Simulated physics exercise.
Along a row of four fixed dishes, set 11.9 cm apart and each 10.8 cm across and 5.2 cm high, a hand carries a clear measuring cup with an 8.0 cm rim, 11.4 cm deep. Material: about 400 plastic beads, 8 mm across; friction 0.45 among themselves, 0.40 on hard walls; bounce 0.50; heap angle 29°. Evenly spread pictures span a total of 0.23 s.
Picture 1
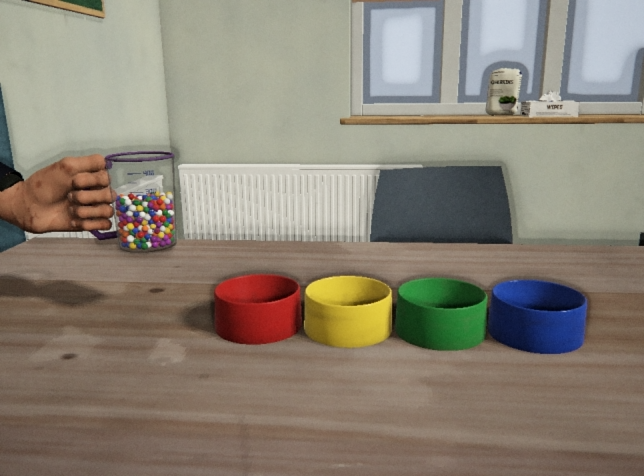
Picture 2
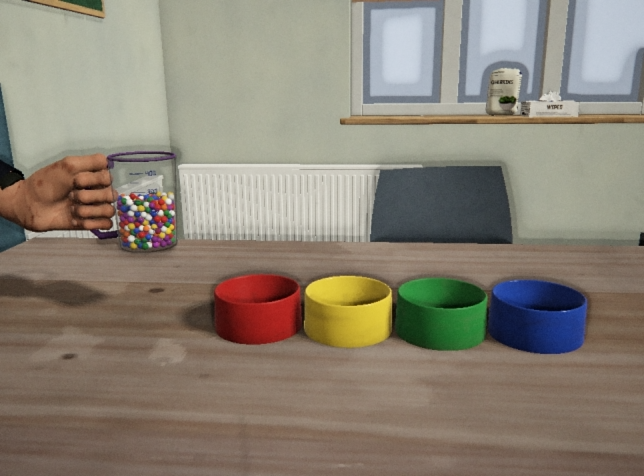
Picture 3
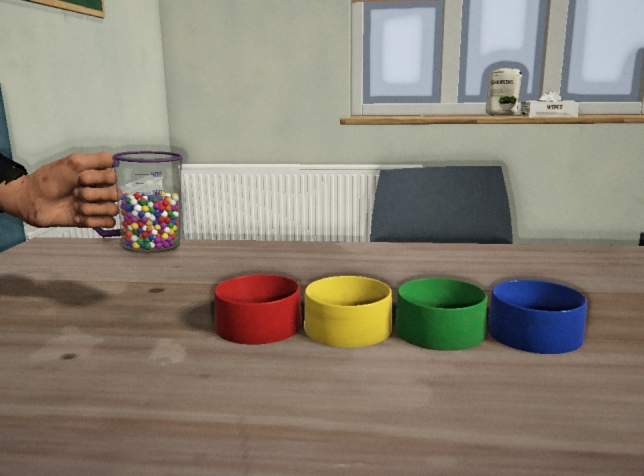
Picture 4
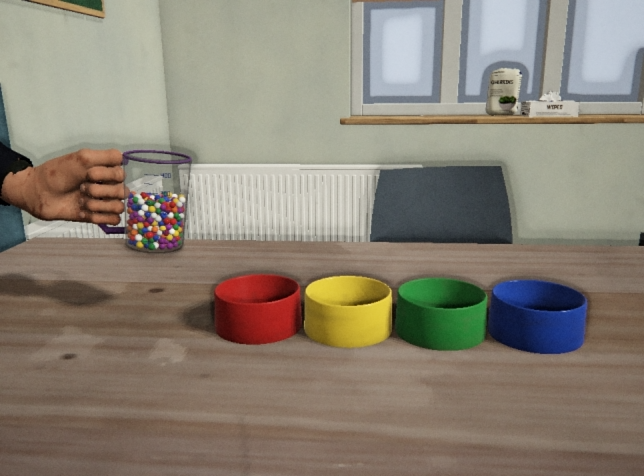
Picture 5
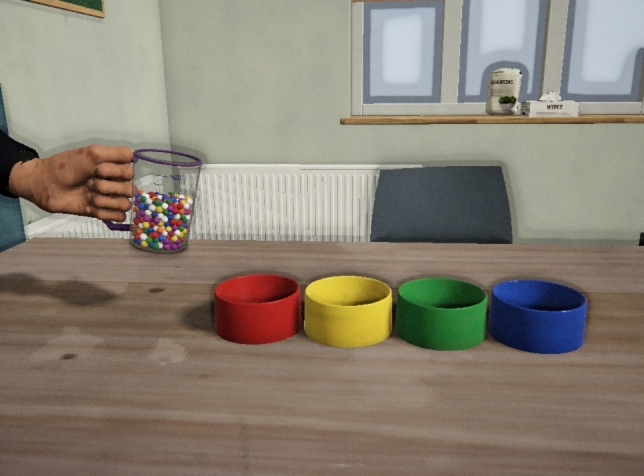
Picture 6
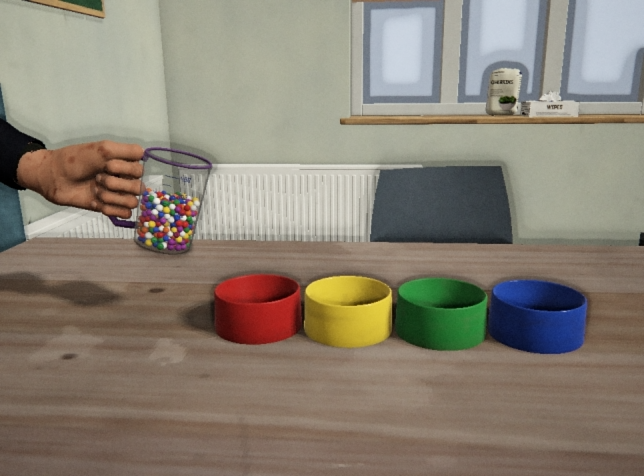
The footage shows a hand holding a clear cup of multicolored beads above a wooden table, left of red, yellow, green and blue dishes. The hand moves the cup slightly to the right while gradually tilting it toward the dishes.
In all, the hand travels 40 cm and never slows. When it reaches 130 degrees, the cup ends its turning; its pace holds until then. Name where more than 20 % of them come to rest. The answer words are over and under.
Red: Under. Blue: Under. Green: Over. Yellow: Under. Counter: Under.
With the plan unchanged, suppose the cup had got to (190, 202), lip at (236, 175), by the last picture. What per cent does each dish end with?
You'd end up with red at 0, blue at 20, green at 70 and yellow at 0.
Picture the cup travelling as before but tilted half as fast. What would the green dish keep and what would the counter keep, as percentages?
In the green dish 0; on the counter 0.
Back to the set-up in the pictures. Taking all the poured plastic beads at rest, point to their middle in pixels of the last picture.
Once everything settles, the centre is around (445, 316).
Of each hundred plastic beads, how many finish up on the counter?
5 %.
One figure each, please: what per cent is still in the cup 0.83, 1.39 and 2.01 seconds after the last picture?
Going in order, it reads 100, then 5, and finally 0 per cent.
Then, 0.83 s after the last picture, tilt 91 degrees; cup holds 100 %.
Then, 1.39 s after the last picture, tilt 130 degrees; cup holds 5 %, green 90 %, yellow 5 %.
Then, 2.01 s after the last picture, tilt 130 degrees; cup holds 0 %, green 95 %, yellow 5 %.
In the end, red 0 %, blue 0 %, green 95 %, yellow 5 %, counter 5 %.
